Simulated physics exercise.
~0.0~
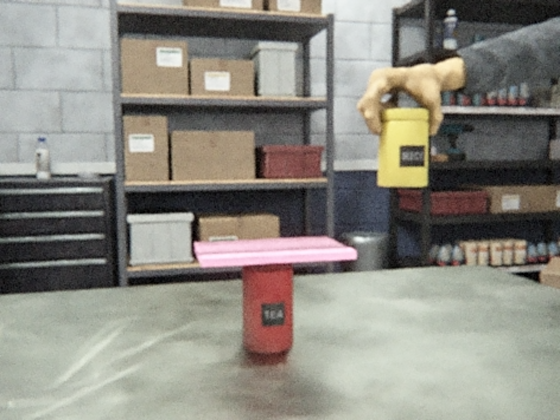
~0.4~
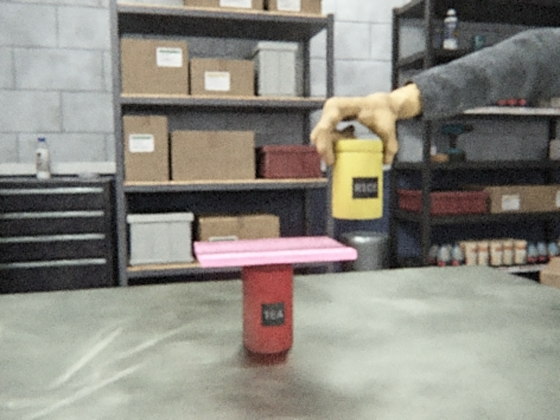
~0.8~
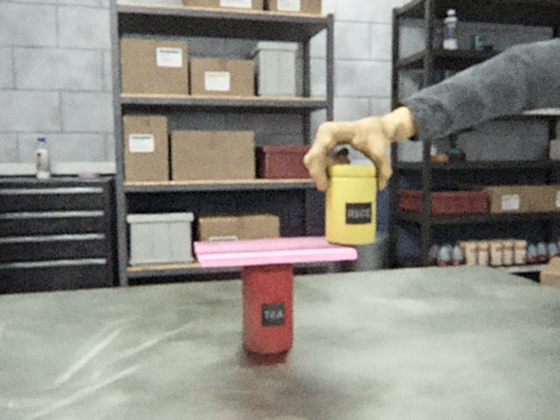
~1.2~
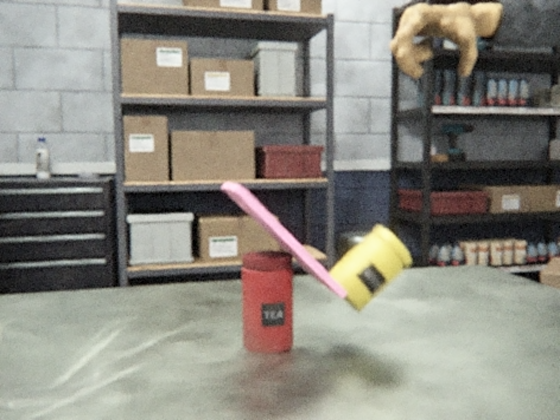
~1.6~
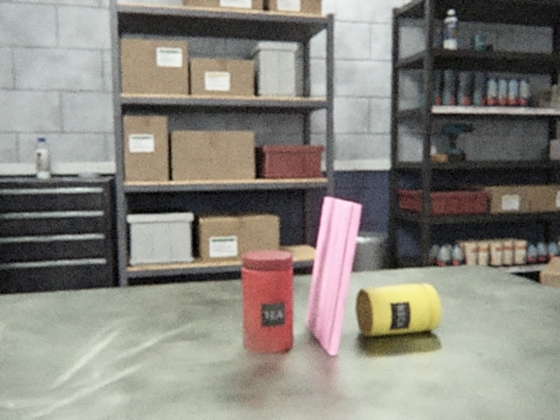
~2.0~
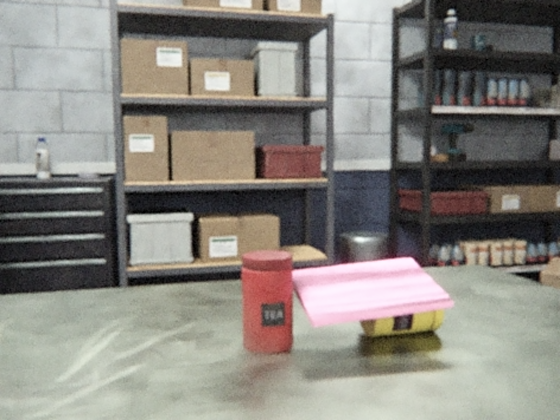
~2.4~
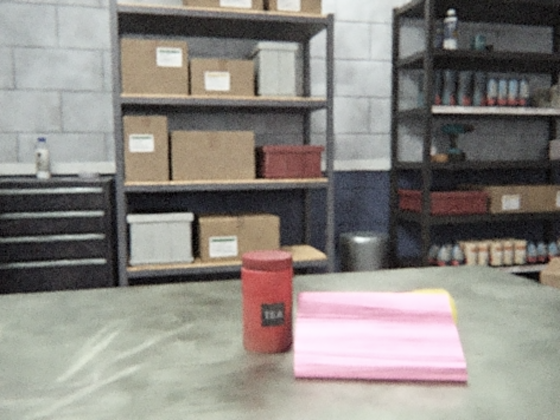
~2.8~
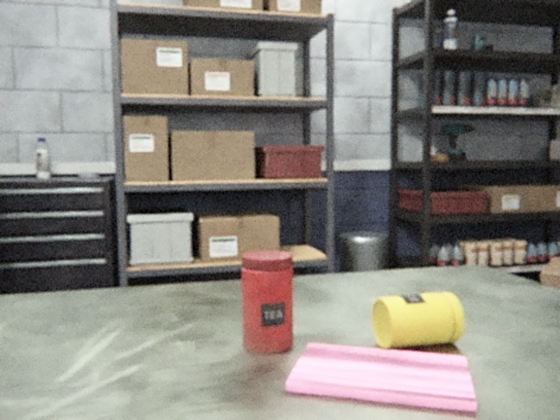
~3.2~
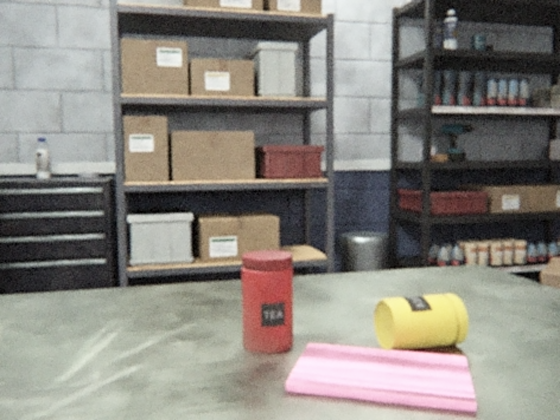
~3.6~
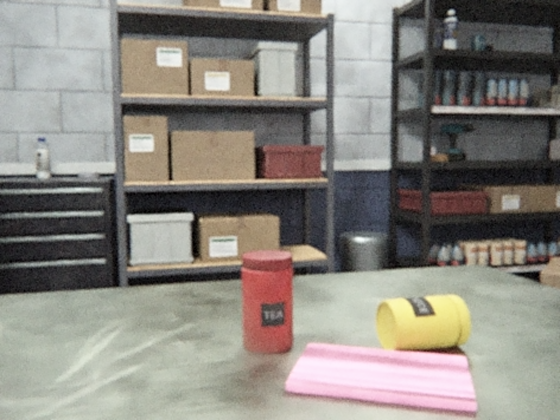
A hand sets a yellow jar on a pink board's edge, and both topple beside the red jar.
